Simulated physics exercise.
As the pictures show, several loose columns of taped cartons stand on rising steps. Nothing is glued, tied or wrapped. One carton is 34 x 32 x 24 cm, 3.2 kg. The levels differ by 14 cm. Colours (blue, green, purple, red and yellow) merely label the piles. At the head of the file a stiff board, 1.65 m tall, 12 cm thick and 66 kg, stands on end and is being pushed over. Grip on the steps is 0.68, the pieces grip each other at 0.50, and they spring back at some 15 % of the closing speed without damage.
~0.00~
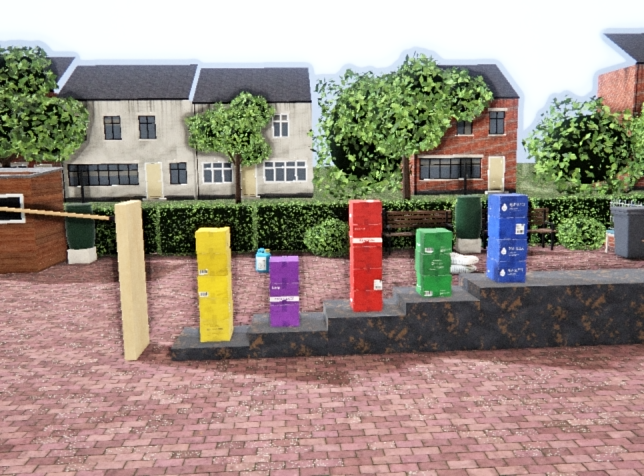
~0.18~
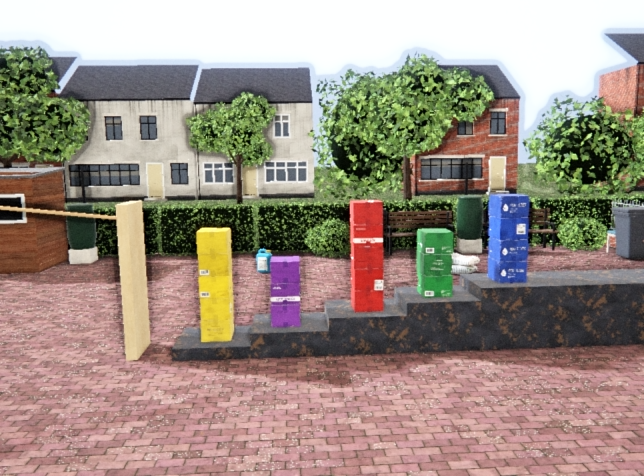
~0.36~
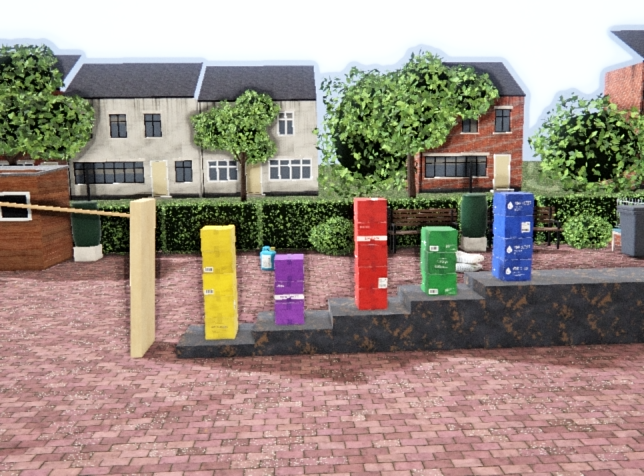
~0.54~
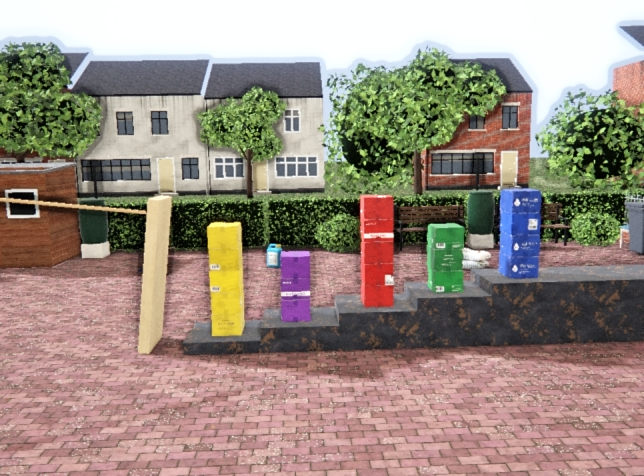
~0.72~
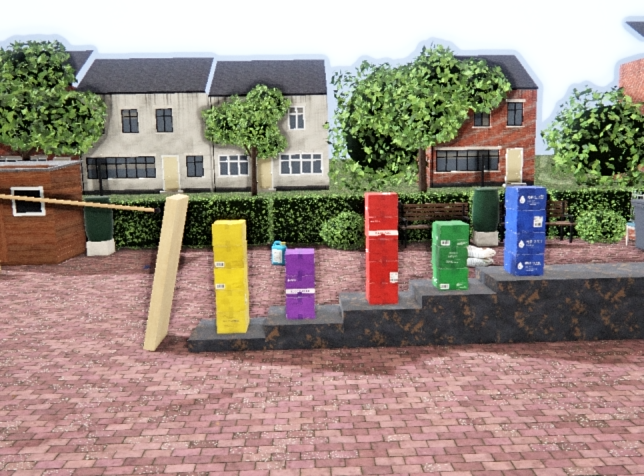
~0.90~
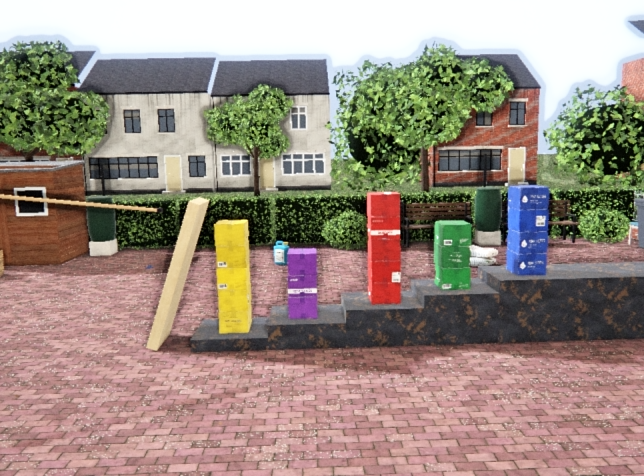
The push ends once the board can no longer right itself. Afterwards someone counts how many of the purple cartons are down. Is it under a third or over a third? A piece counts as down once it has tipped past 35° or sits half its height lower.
Less than a third of them.
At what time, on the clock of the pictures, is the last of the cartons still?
At about 3.0 s.
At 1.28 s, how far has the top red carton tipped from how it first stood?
Some 0°.
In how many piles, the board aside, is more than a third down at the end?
The count is 1.
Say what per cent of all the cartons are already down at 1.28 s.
By then 0 per cent.
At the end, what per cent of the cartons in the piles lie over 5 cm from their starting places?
Shifted: 40 per cent.
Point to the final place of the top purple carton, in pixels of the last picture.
At about (360, 269).
By 1.28 s, board 42° from upright; none of the 3 purple cartons down (0 of 20 in all colours); top purple carton unmoved; top yellow carton tilted 20°.
By 1.50 s, board 57° from upright; none of the 3 purple cartons down (5 of 20 in all colours); top purple carton tilted 30°; top yellow carton tilted 30°, 12 cm lower.
When it is over (3.1 s), board 58° from upright; none of the 3 purple cartons down (5 of 20 in all colours); top purple carton tilted 21°, 11 cm lower; top yellow carton tilted 72°, 34 cm lower. That is 0 per cent. In pixels of the last frame, middles, top purple carton near (360, 269), top yellow carton near (336, 260).
